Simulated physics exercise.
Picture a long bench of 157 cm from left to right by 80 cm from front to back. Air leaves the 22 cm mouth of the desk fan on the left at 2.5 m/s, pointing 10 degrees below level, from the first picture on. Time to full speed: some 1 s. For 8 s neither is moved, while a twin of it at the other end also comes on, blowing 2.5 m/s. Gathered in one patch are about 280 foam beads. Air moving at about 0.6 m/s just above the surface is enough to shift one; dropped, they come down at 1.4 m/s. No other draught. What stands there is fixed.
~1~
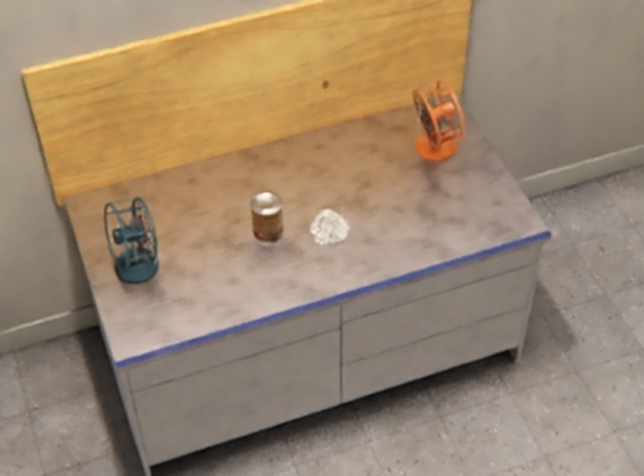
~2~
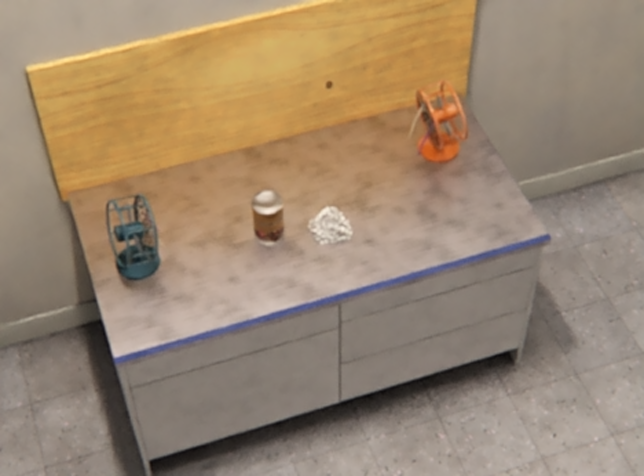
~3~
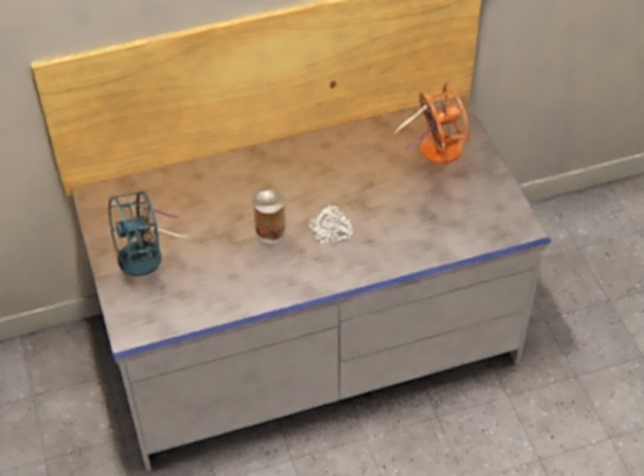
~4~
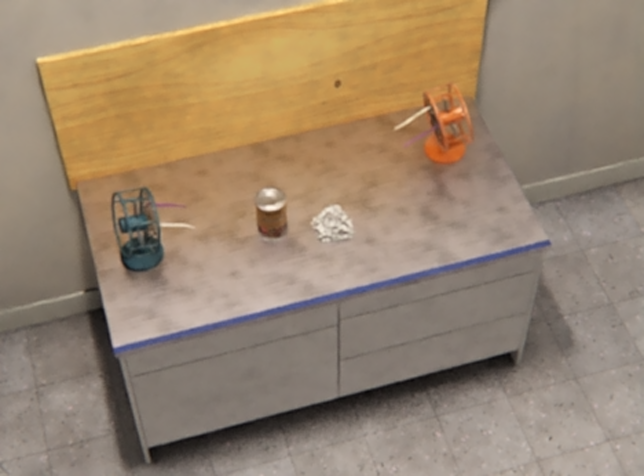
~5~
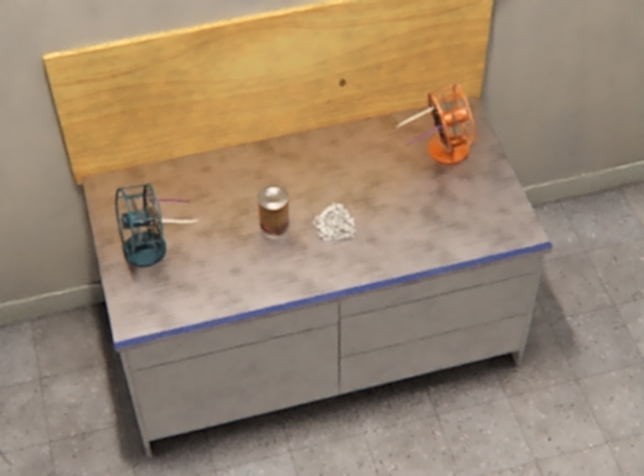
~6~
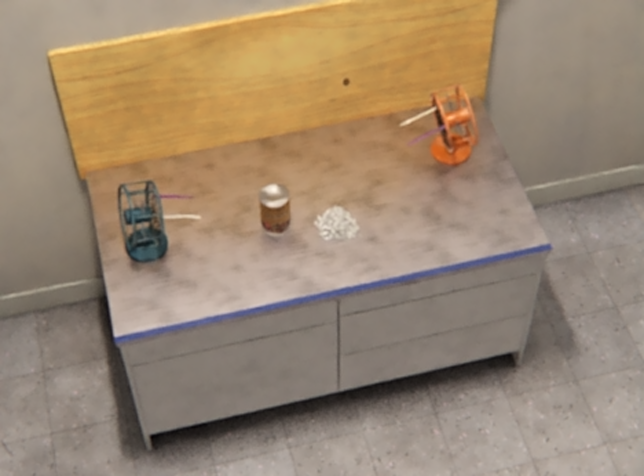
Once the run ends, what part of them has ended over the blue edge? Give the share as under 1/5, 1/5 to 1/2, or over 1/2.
Count on beyond half of them.
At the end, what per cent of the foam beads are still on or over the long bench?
It comes to about 15 % at the end.
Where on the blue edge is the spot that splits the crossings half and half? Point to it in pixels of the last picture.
Around (366, 289).
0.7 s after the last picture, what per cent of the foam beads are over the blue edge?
70 per cent, roughly.
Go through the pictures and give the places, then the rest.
In the first picture, the middle of the foam beads is near (332, 226), none has stirred yet, the mouth of the desk fan is at (130, 234) and that of the second one at (439, 113).
In the second picture, the middle of the foam beads is near (331, 225), about 1 % have left their places and the blue edge is centred on (342, 299).
In the third picture, the middle of the foam beads is near (332, 225), about 1 % have left their places and the top of a tin is at (268, 201).
In the fourth picture, the middle of the foam beads is near (333, 224) and about 1 % have left their places.
In the fifth picture, the middle of the foam beads is near (335, 223) and about 1 % have left their places.
In the sixth picture, the middle of the foam beads is near (337, 225), the farthest in sight from the desk fan is at (360, 236) and about 25 % have left their places.
Then, 0.7 s after the last picture the count stands so, 72 % are over the blue edge; the middle of those left on the top is near (384, 271).
Then, 1.6 s after the last picture the count stands so, 75 % are over the blue edge; the middle of those left on the top is near (377, 271).
Then, 3.5 s after the last picture the count stands so, 82 % are over the blue edge; the middle of those left on the top is near (375, 280).
Then, 7.1 s after the last picture, at the end, 87 % are over the blue edge.
